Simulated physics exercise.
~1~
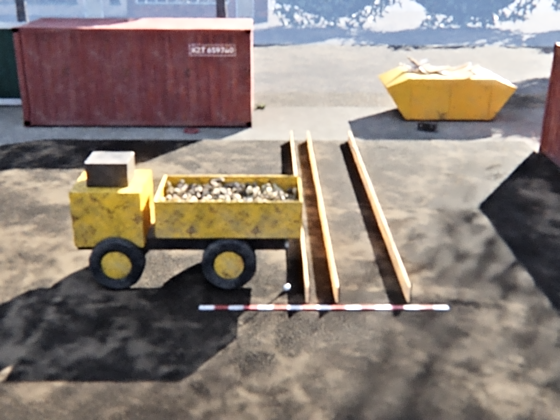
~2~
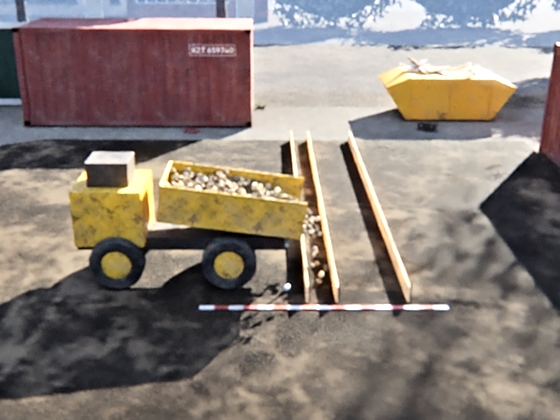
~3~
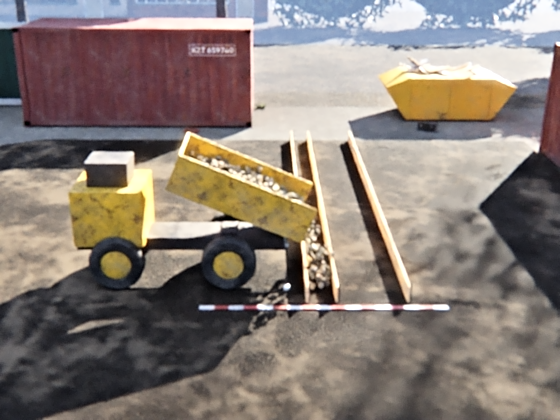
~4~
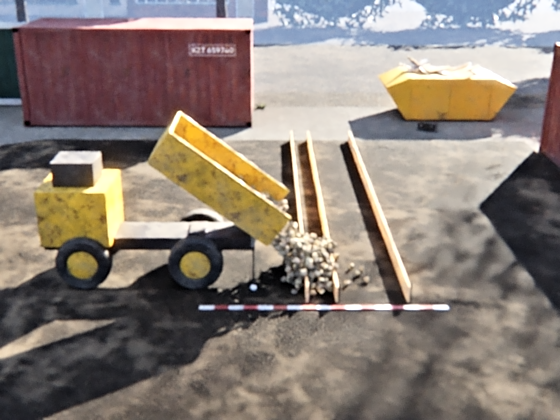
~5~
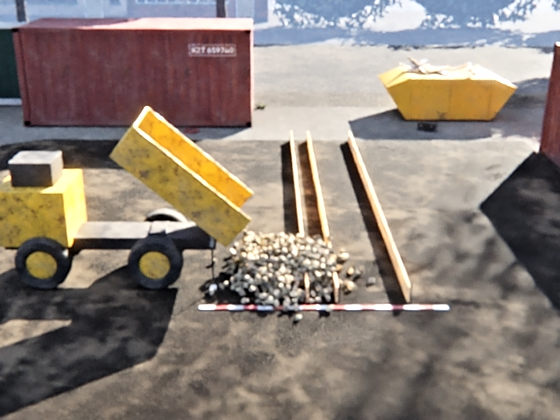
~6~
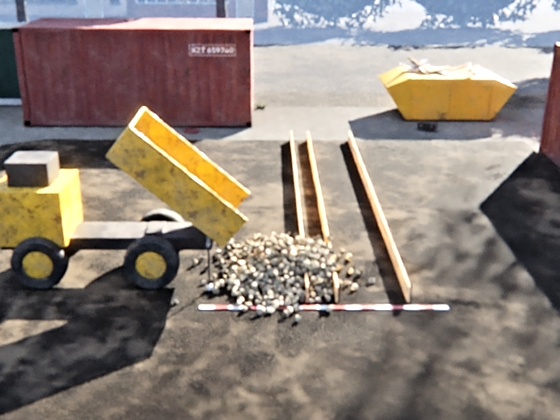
The clip shows a yellow tipping truck raising its bed and spilling pale crushed stones beside wooden planks on dark ground. It then pulls away to the left as the rest slides out, leaving a broad heap around the nearer planks and the bed tilted up, empty.
